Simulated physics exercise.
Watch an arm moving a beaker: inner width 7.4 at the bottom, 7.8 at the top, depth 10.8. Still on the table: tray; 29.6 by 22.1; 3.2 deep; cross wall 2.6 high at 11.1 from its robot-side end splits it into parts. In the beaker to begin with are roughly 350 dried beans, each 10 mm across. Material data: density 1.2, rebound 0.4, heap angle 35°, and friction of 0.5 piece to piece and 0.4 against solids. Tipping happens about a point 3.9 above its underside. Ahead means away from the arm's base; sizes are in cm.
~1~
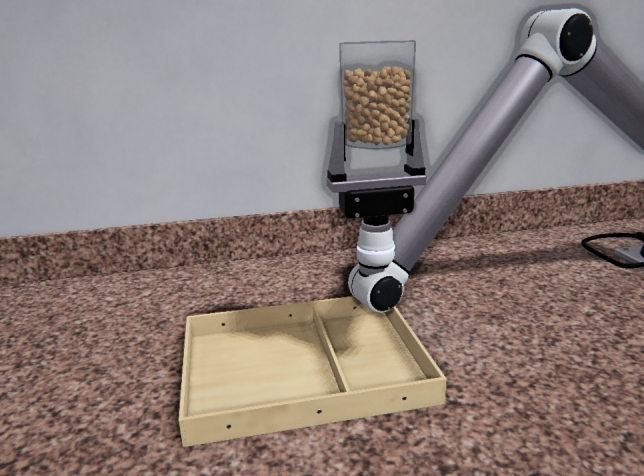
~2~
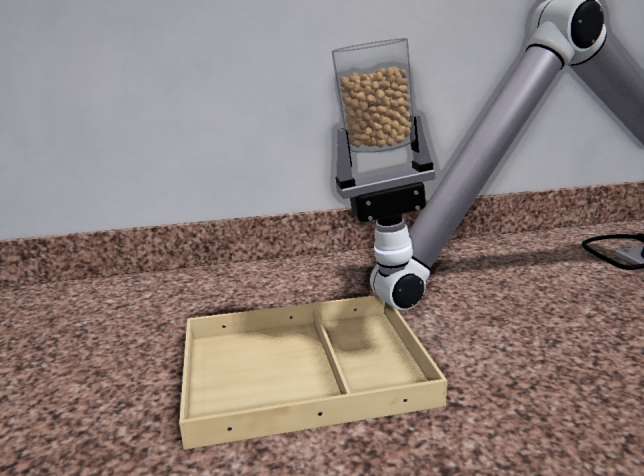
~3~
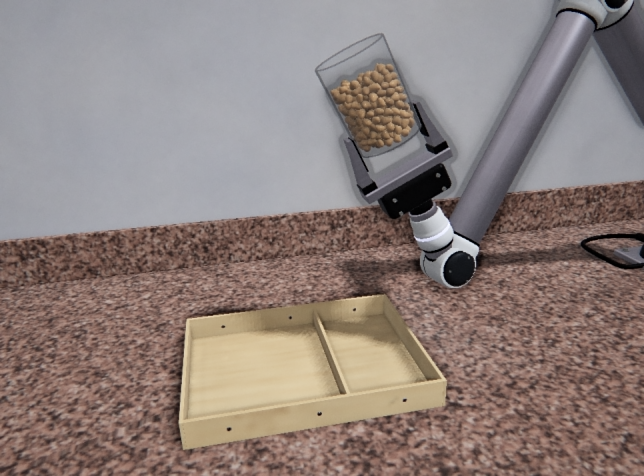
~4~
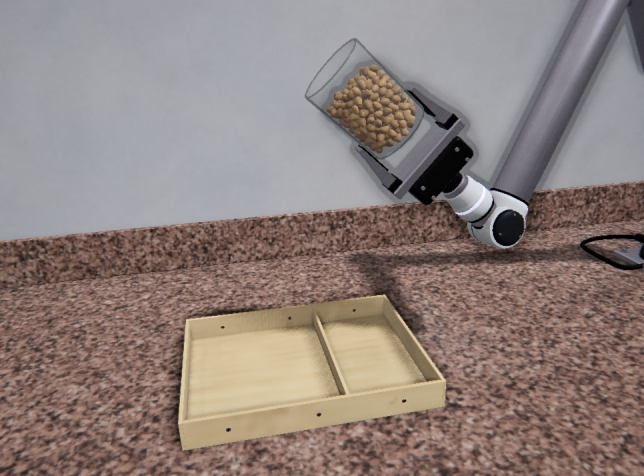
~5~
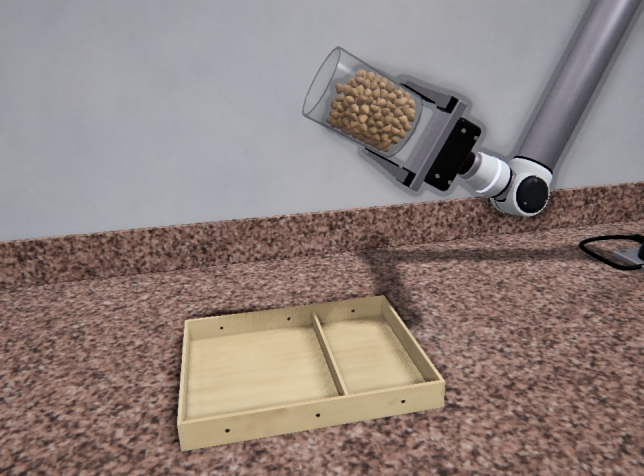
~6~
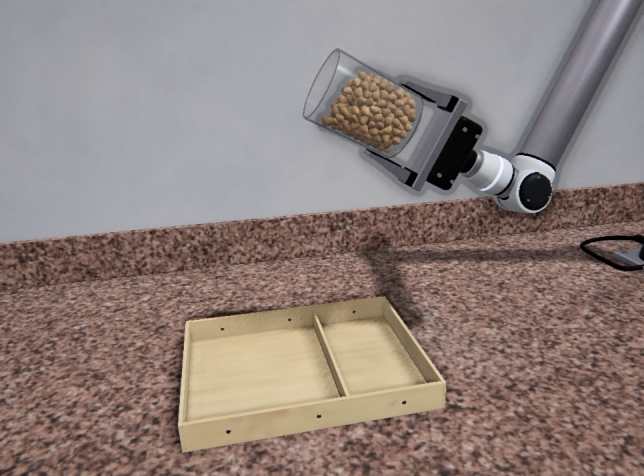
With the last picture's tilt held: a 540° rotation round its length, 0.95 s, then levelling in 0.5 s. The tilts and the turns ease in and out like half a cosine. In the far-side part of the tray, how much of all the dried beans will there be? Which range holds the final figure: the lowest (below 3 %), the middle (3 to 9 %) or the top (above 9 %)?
It sits in the lowest range, below 3 %.
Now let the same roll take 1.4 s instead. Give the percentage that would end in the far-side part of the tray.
About 0 %.
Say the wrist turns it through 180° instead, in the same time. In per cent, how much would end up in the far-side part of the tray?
Estimate: Approx. 0 per cent.
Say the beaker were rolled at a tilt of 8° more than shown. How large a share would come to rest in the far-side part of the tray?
0 %.
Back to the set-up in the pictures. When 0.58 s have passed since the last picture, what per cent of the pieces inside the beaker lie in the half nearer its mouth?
Roughly 35 percent.
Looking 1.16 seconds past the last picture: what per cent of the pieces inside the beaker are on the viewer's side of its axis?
55 %.
Then, 0.58 s on, tipped 61°, highest piece 38 above the table; 346 in the beaker.
Then, 1.16 s on, tipped 38°, highest piece 37 above the table; 346 in the beaker.
Then, 1.65 s on, upright, highest piece 39 above the table; 346 in the beaker.
Then, 2.35 s on, upright, highest piece 39 above the table; 346 in the beaker.
In the end, 346 in the beaker. That is 0 % in the far-side part of the tray.
